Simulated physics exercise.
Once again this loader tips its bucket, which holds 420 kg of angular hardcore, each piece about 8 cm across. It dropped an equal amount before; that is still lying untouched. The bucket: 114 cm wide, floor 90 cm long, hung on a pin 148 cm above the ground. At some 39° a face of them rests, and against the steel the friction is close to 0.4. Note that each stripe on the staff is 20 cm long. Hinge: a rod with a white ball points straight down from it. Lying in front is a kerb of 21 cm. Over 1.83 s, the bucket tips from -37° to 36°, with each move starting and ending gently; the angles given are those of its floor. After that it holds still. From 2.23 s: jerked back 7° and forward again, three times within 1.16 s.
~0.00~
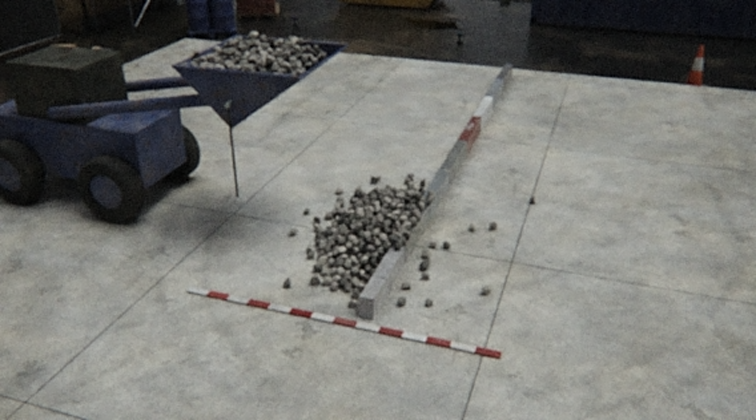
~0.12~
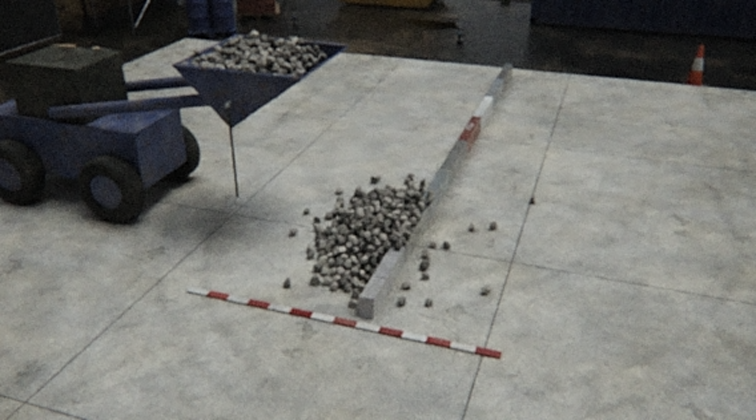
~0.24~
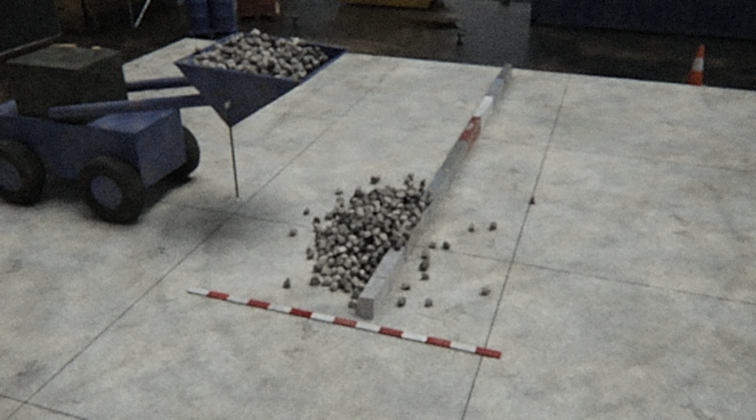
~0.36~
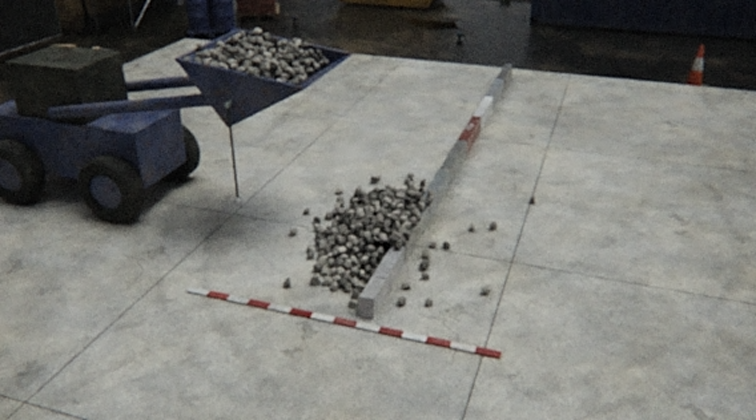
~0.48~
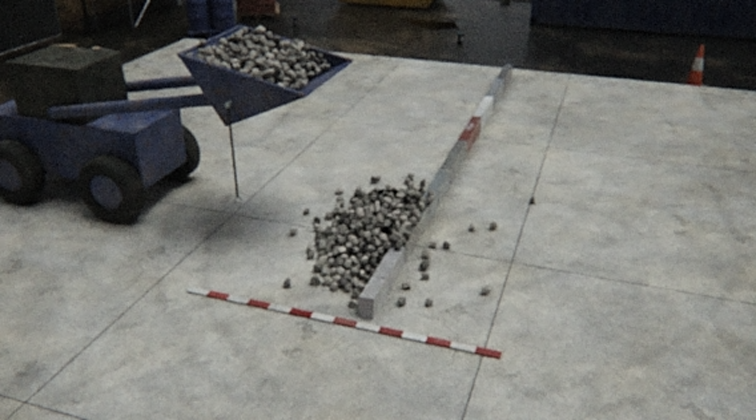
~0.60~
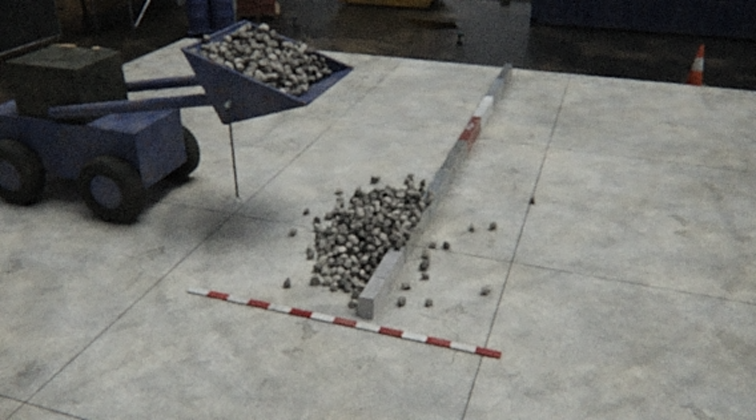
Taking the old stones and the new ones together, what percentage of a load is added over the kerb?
About 1 per cent.
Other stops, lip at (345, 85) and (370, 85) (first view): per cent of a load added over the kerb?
I'd expect near 35 per cent first and near 75 per cent next.
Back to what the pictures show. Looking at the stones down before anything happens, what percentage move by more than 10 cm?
I'd put it at about 0 per cent.
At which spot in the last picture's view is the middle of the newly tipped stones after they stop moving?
In the last view, somewhere near (346, 215).
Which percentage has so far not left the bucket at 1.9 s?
That works out to about 50 %.
After 1.4 s the floor is at 24°; in per cent of one load, 99 in the bucket, 99 on this side of the kerb, 2 over the kerb; the foremost stones are at (466, 251).
After 1.9 s the floor is at 36°; in per cent of one load, 51 in the bucket, 147 on this side of the kerb, 2 over the kerb; the foremost stones are at (466, 251).
After 3.8 s the floor is at 36°; in per cent of one load, 0 in the bucket, 197 on this side of the kerb, 3 over the kerb; the foremost stones are at (476, 244).
After 6.6 s the floor is at 36°; in per cent of one load, 0 in the bucket, 197 on this side of the kerb, 3 over the kerb; the foremost stones are at (476, 244). Net gain over the kerb, 1.
